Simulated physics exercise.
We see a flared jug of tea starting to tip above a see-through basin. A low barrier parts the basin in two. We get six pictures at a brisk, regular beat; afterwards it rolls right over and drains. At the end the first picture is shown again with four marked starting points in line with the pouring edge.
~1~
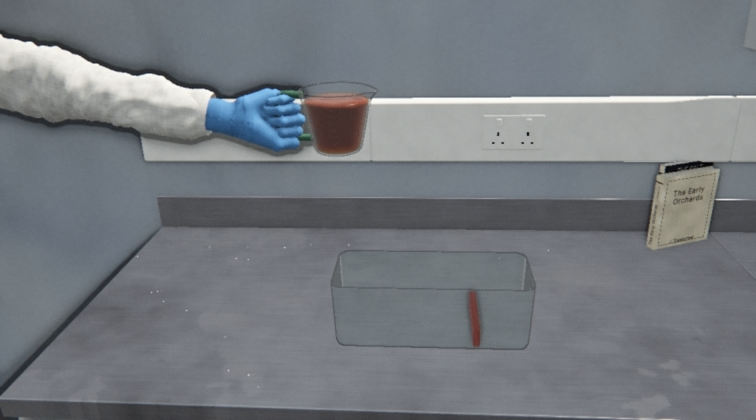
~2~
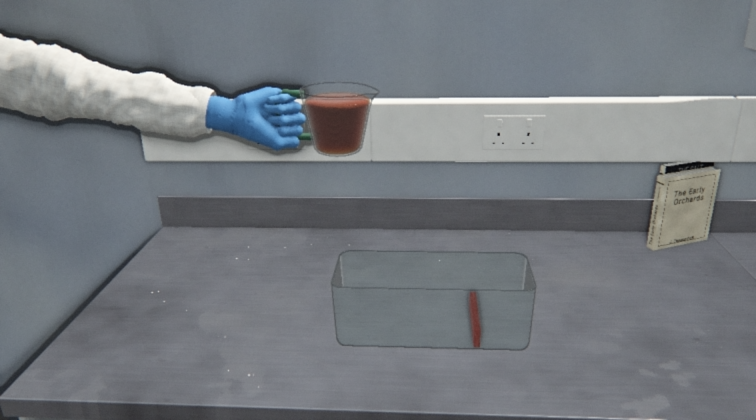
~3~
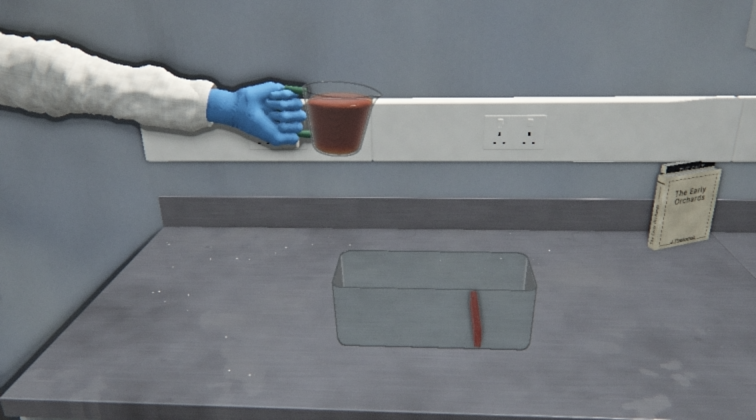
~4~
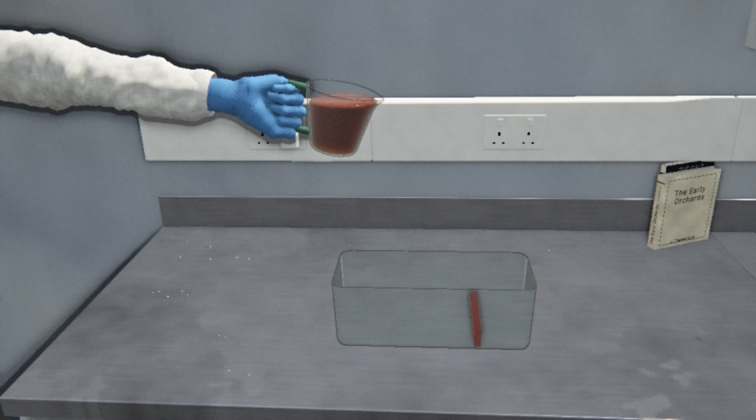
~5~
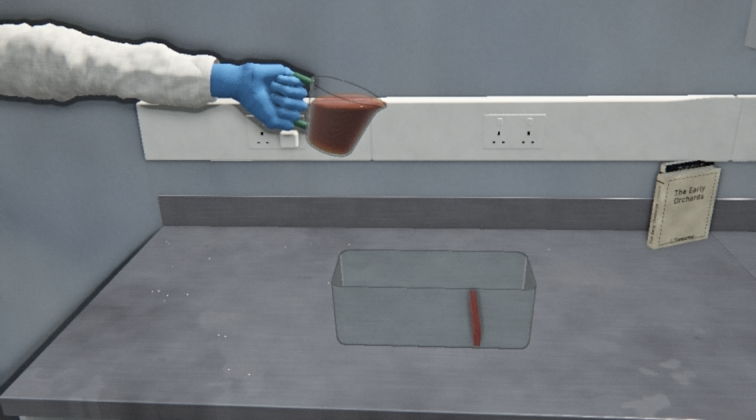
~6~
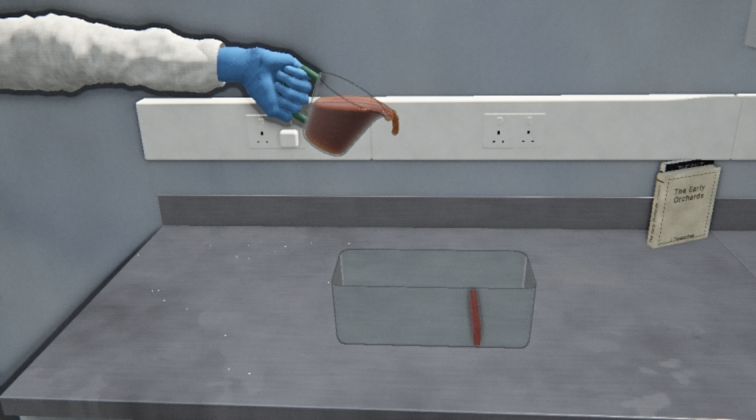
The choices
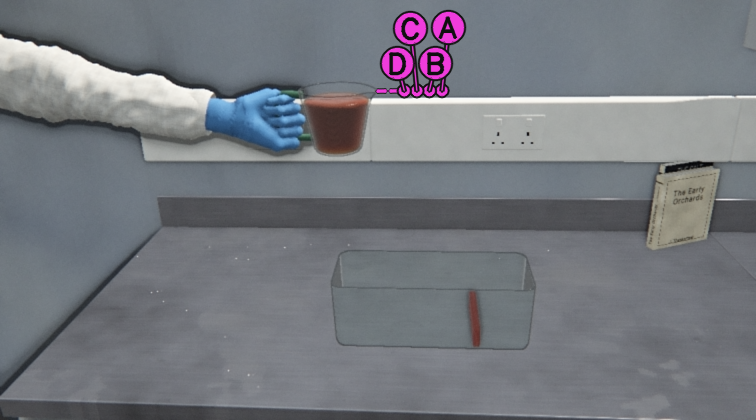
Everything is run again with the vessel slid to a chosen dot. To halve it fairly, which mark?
The answer is dot C.
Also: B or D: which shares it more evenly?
B.
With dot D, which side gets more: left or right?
The left side.
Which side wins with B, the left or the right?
More ends on the right.
On the marked copy, A at (442, 90); B at (429, 90); C at (416, 90); D at (404, 90).
If A is chosen, about 27 % ends left of the wall and 69 % right of it; 4 % is lost outside.
If B is chosen, about 31 % ends left of the wall and 66 % right of it.
If C is chosen, about 50 % ends left of the wall and 48 % right of it.
If D is chosen, about 77 % ends left of the wall and 17 % right of it; 5 % is lost outside.
